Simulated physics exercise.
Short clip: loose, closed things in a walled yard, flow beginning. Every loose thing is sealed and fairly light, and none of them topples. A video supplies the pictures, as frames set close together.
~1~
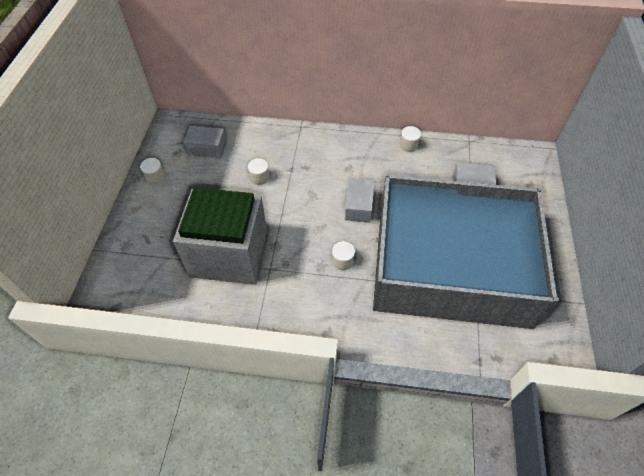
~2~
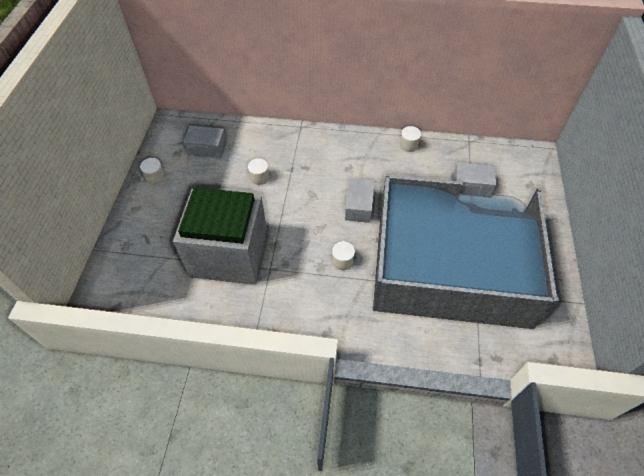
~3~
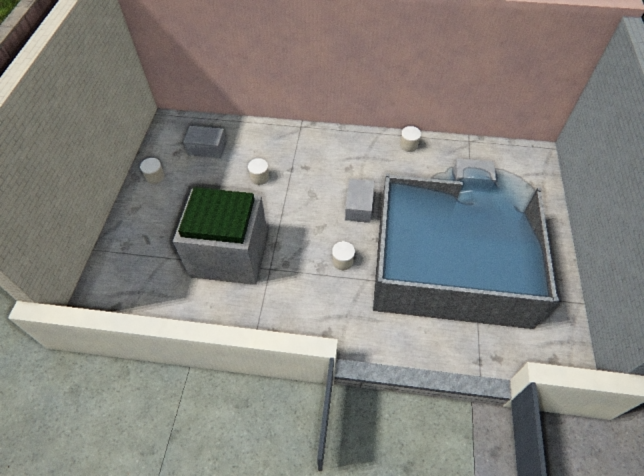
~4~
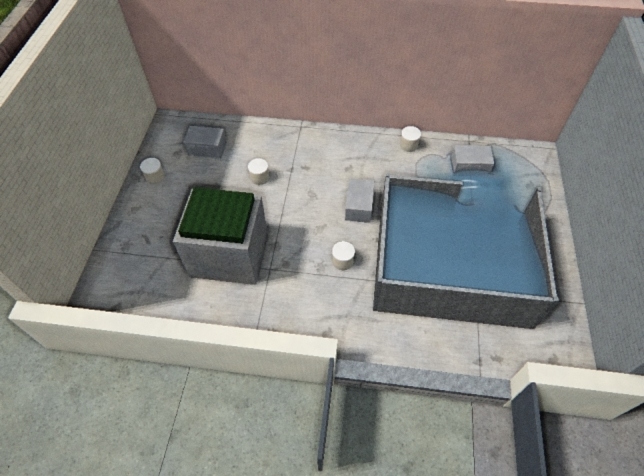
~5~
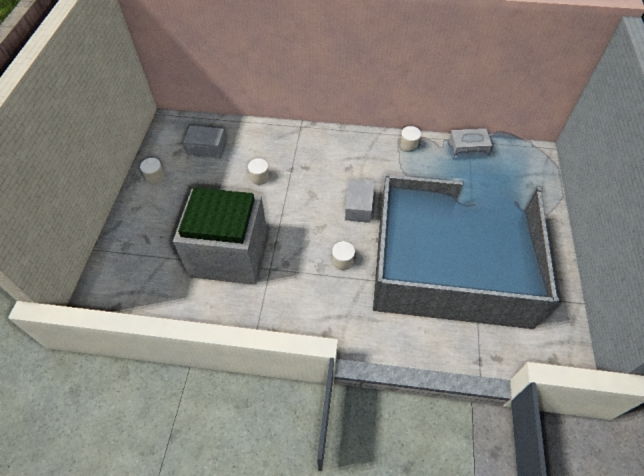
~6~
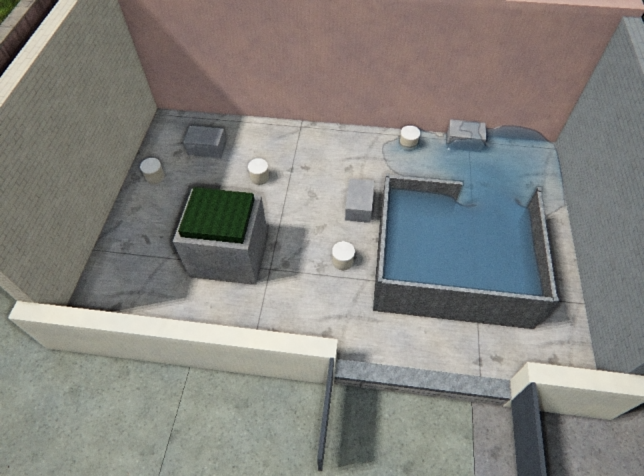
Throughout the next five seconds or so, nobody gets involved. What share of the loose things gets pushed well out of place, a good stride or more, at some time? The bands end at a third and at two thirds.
Within the middle band.
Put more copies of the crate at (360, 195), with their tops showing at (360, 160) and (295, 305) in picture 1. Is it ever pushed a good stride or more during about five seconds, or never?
In order: Shoved clear, then hardly budges.
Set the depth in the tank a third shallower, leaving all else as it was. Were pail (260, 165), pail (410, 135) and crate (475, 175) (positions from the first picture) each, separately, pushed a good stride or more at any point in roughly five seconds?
Note, in sequence: Past that mark / past that mark / past that mark.
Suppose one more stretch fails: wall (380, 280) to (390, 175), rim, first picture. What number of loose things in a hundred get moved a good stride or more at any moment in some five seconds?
Roughly 90 per cent.
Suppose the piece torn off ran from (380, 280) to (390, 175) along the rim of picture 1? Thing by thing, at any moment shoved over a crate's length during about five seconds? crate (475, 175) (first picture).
Honestly, it came up short.
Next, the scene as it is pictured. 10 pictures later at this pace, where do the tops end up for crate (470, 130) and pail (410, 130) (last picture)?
They end up close to (376, 129) and close to (262, 141).
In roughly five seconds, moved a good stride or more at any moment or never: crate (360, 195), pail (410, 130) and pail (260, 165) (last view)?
Per the list: First remained close, second traveled a good way, third traveled a good way.
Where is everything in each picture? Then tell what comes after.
In the first picture, a crate at (476, 173), on the bottom; a pail at (411, 133) rests on the ground; 0 of 7 have shifted.
In the second picture, a crate at (476, 173), on the bottom; a pail at (411, 133), on the bottom; 0 of 7 have shifted.
In the third picture, a crate at (476, 169), on the bottom, close to its start; a pail at (411, 133) rests on the ground; 1 of 7 have shifted.
In the fourth picture, a crate at (474, 154) rests on the ground, a stride from its start; a pail at (411, 133), on the bottom; 1 of 7 have shifted.
In the fifth picture, a crate at (472, 138), on the bottom, a stride from its start; a pail at (411, 133), on the bottom; 1 of 7 have shifted.
In the sixth picture, a crate at (468, 129), on the bottom, a stride from its start; a pail at (411, 132) rests on the ground; 1 of 7 have shifted.
A moment on, 1 of 7 are well off their spots; 1 afloat.
Next, 2 of 7 are well off their spots; 0 afloat.
Later, 3 of 7 are well off their spots; 1 afloat.
In the end, 4 of 7 are well off their spots, and 4 have been at some point; 3 afloat.
